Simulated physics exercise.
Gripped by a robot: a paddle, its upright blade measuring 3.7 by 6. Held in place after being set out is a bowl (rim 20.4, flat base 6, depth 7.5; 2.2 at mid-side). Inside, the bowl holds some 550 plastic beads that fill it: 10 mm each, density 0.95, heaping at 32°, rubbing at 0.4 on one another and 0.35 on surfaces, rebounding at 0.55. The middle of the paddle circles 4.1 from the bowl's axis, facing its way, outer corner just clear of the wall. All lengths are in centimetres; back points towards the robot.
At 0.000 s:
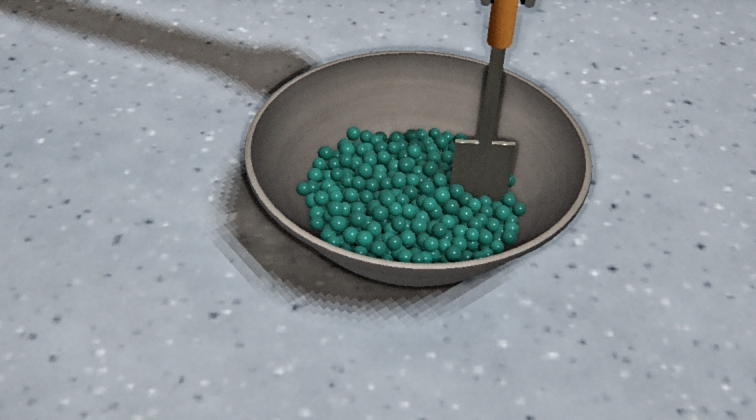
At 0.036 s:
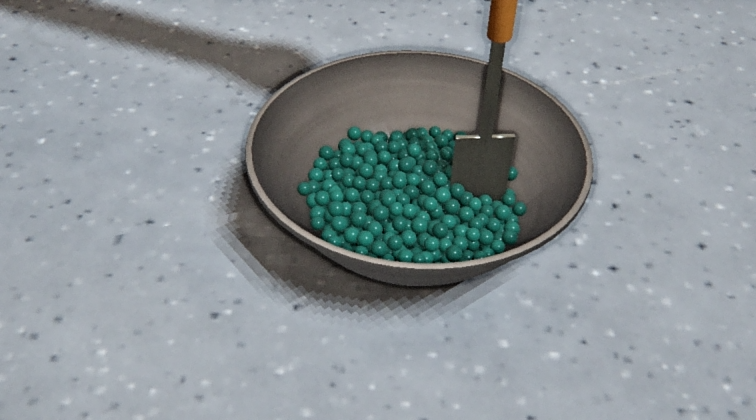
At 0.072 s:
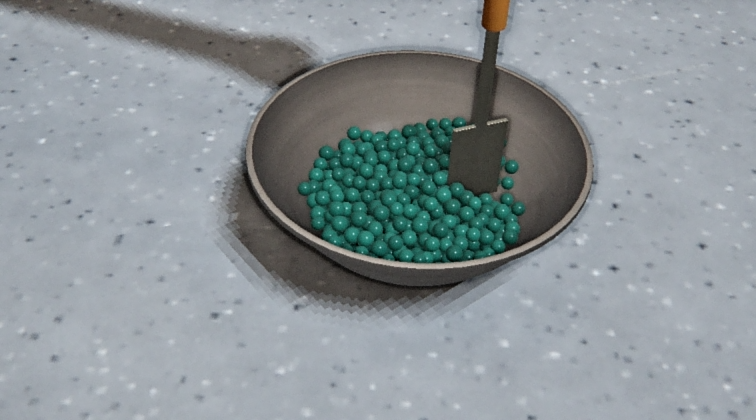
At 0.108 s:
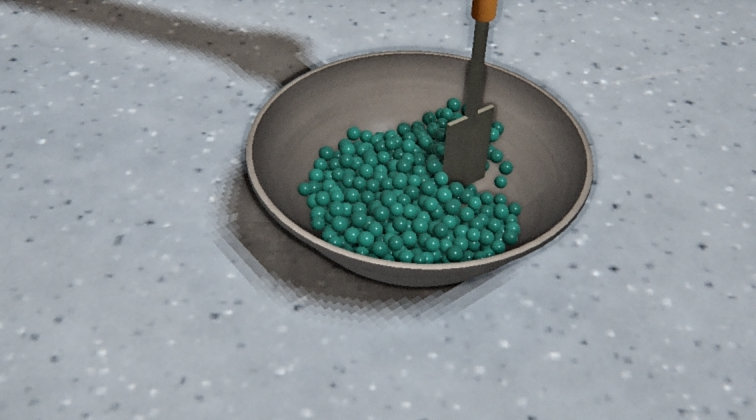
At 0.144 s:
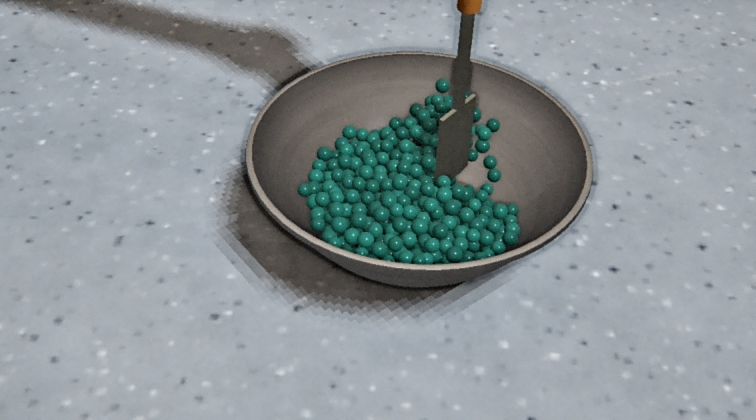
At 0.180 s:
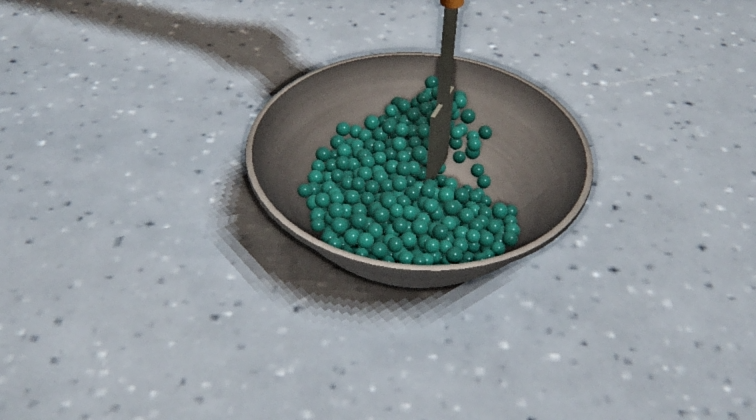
A paddle sweeps leftward through green beads in a bowl, pushing some up the far side.
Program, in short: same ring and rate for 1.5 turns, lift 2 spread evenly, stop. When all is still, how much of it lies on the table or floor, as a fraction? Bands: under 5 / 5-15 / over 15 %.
Under 5 %.
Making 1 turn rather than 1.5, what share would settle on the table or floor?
0 %.
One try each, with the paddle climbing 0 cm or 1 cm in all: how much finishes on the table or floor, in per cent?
Close to 0 percent and close to 0 percent.
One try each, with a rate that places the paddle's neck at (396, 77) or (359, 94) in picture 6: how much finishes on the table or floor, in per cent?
About 0 per cent, then about 15 per cent.
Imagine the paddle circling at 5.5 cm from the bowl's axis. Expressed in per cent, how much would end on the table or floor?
That would come to roughly 0 percent.
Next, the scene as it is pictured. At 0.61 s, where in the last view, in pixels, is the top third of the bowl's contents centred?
Near (424, 237).
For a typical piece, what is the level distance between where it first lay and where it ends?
Somewhere around 5 centimetres.
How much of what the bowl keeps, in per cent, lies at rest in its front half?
I'd say around 50 per cent.
After 0.61 s, 254° round, highest piece 8 above the table; 547 in the bowl.
After 1.04 s, 79° round, highest piece 7 above the table; 547 in the bowl.
After 1.45 s, 180° round, highest piece 6 above the table; 547 in the bowl.
After 2.15 s, 180° round, highest piece 6 above the table; 547 in the bowl.
At rest, 547 in the bowl. That is 0 % on the table or floor.
